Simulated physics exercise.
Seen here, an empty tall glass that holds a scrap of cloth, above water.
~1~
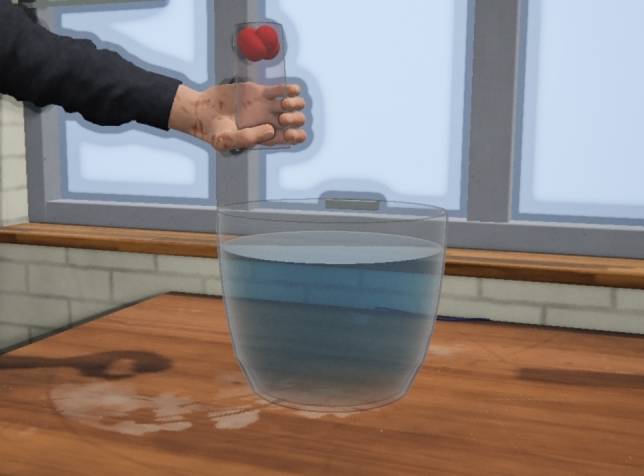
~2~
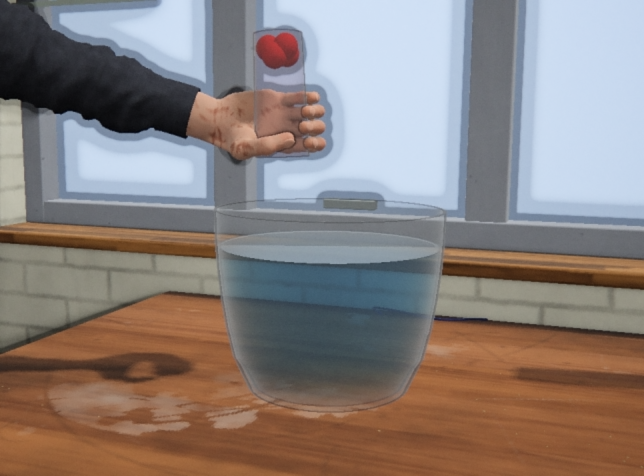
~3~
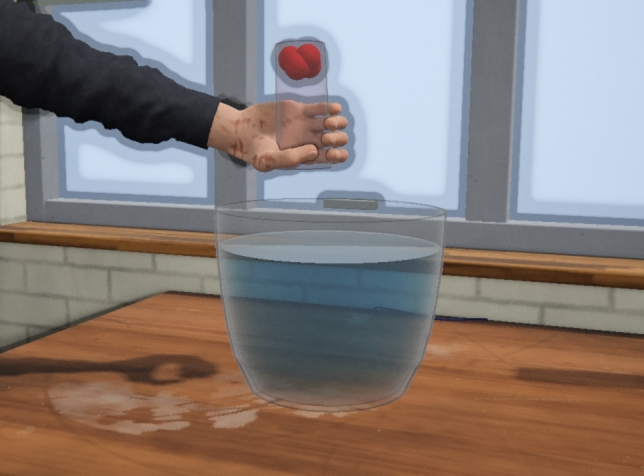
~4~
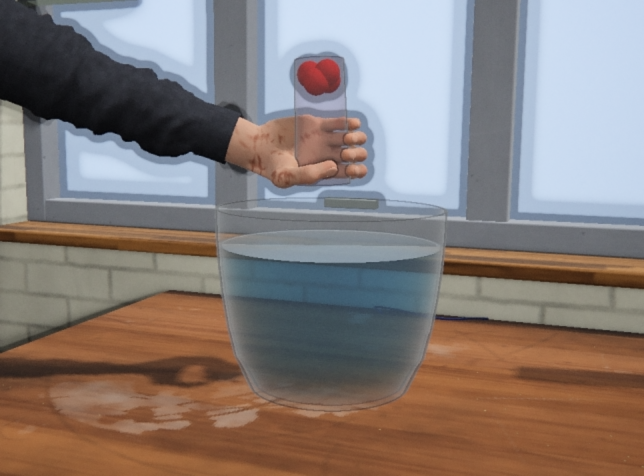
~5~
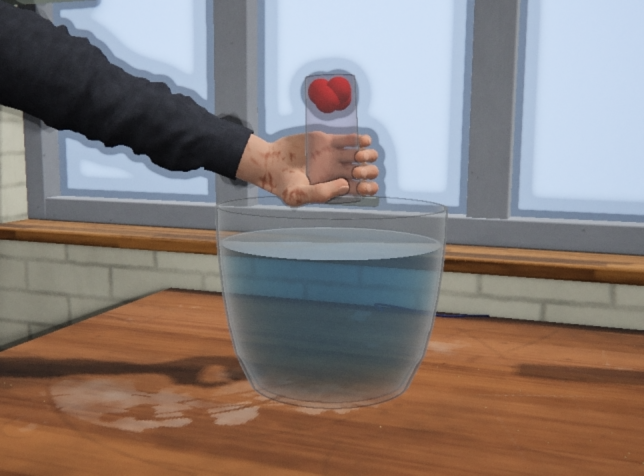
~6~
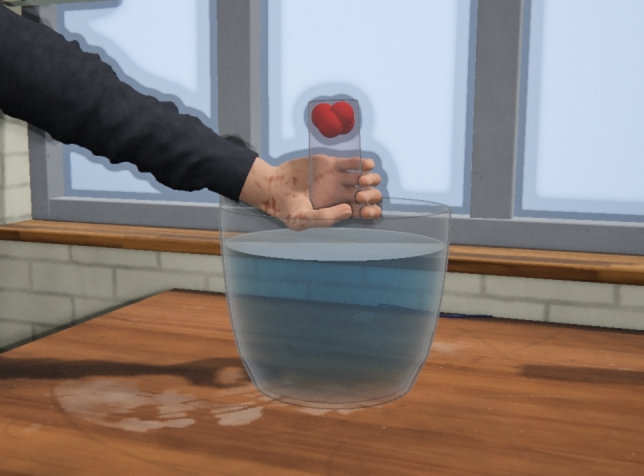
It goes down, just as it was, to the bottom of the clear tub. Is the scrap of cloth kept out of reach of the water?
Yes, the water cannot get to it.
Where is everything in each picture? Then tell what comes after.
Tall glass (261, 91) mouth down; above the clear tub, in the first frame.
Tall glass (280, 98) mouth down; scrap of cloth (278, 49); coming down, in the second frame.
Tall glass (302, 110) mouth down; lower, in the third frame.
Tall glass (321, 125) mouth down; scrap of cloth (319, 76); lower still, in the fourth frame.
Tall glass (332, 142) mouth down; close to the surface, in the fifth frame.
Tall glass (335, 167) mouth down; scrap of cloth (334, 117); just over the surface, in the sixth frame.
Next, the tall glass enters the water.
After that, air is trapped inside and holds the level down.
Finally, the tall glass is under, still full of air, and the scrap of cloth is dry.
